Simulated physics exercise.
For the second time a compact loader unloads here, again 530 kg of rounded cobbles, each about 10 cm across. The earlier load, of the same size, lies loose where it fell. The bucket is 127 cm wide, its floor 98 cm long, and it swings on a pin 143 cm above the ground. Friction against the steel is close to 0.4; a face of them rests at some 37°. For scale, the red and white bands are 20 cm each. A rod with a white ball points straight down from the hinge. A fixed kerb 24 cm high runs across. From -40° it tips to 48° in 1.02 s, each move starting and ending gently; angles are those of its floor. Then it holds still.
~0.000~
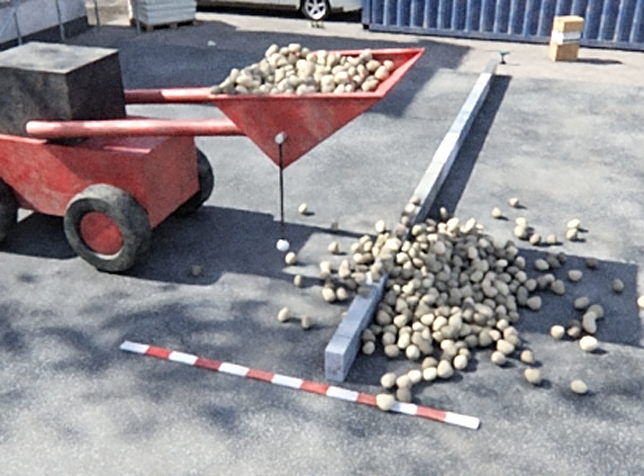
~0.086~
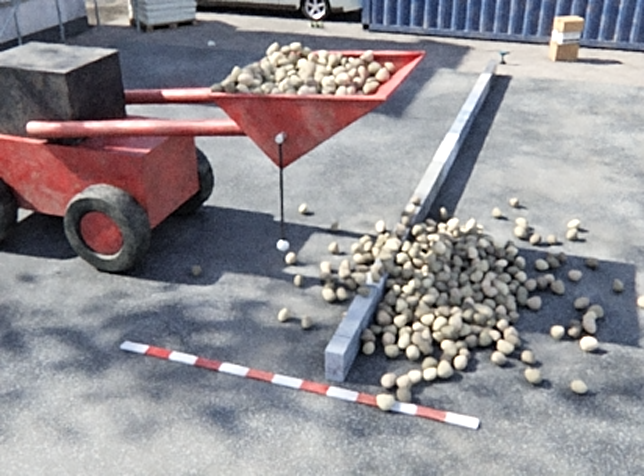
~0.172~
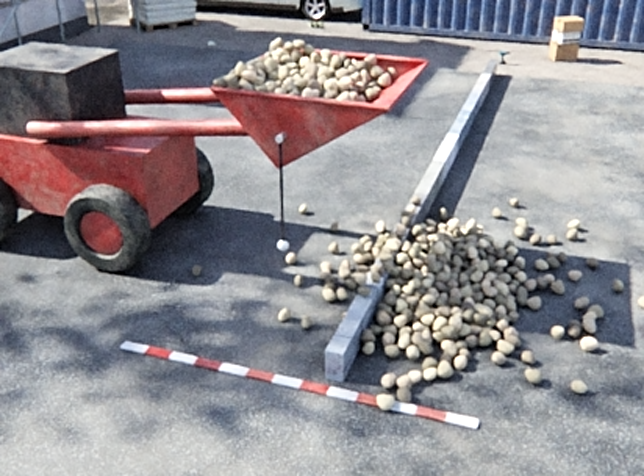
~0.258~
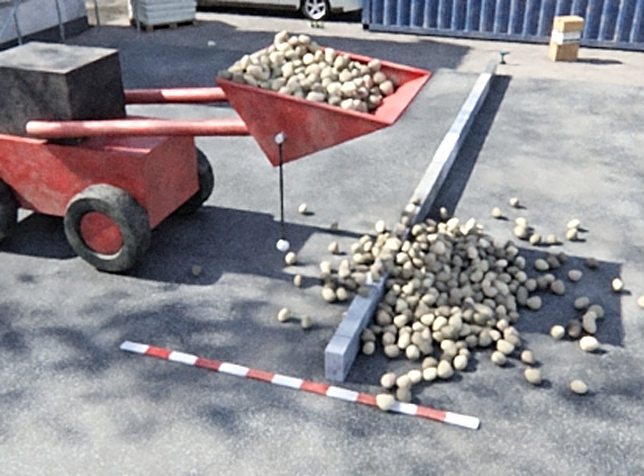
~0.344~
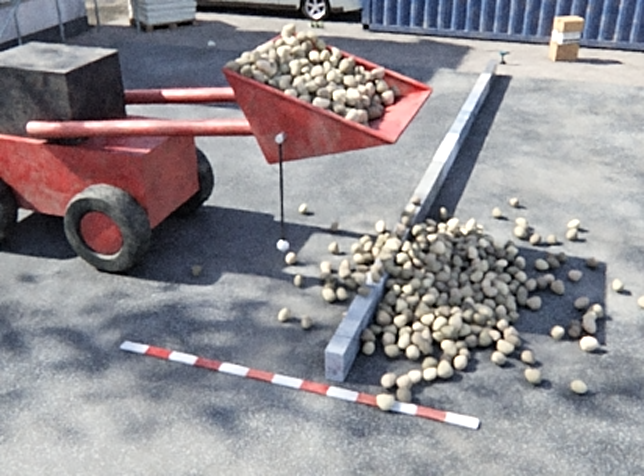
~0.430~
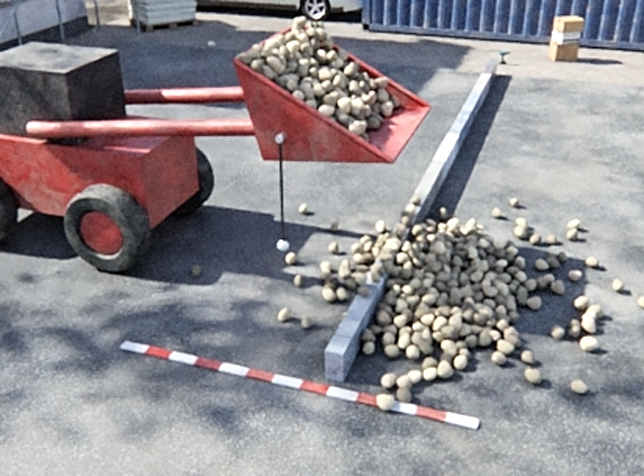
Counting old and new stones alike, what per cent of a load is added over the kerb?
Roughly 76 per cent of a load more.
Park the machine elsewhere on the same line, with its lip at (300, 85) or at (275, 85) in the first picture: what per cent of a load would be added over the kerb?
About 5 and 0 per cent.
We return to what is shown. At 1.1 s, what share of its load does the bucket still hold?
About 50 per cent.
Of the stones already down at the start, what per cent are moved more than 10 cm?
Roughly 25 per cent of them.
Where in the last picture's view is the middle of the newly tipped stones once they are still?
Their middle is at about (427, 268).
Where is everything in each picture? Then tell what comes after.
Lip at (385, 96), floor tilted -40°, highest stones at (300, 57). The earlier load is highest near (387, 252), 29 cm above ground level, 12 % on this side of the kerb, 88 % over the kerb, in the first picture.
The bucket is at -38°, its lip at (386, 99); the top of the load is at (301, 56); the stones move at 0.2 m/s on average, in the second picture.
Lip at (389, 109), floor tilted -33°, highest stones at (283, 52); the stones move at 0.3 m/s on average, in the third picture.
Lip at (393, 124), floor tilted -26°, highest stones at (283, 48); the stones move at 0.4 m/s on average, in the fourth picture.
The bucket is at -17°, its lip at (395, 142); the top of the load is at (290, 41); the stones move at 0.5 m/s on average, in the fifth picture.
Lip at (393, 162), floor tilted -6°, highest stones at (300, 35); the stones move at 0.6 m/s on average, in the sixth picture.
After 0.8 s the floor is at 34°; in per cent of one load, 100 in the bucket, 12 on this side of the kerb, 88 over the kerb; the foremost stones are past the picture's edge.
After 1.1 s the floor is at 48°; in per cent of one load, 52 in the bucket, 43 on this side of the kerb, 105 over the kerb; the foremost stones are past the picture's edge.
After 1.5 s the floor is at 48°; in per cent of one load, 3 in the bucket, 44 on this side of the kerb, 153 over the kerb; the foremost stones are past the picture's edge.
After 4.3 s the floor is at 48°; in per cent of one load, 0 in the bucket, 36 on this side of the kerb, 164 over the kerb; the foremost stones are past the picture's edge. Net gain over the kerb, 76.
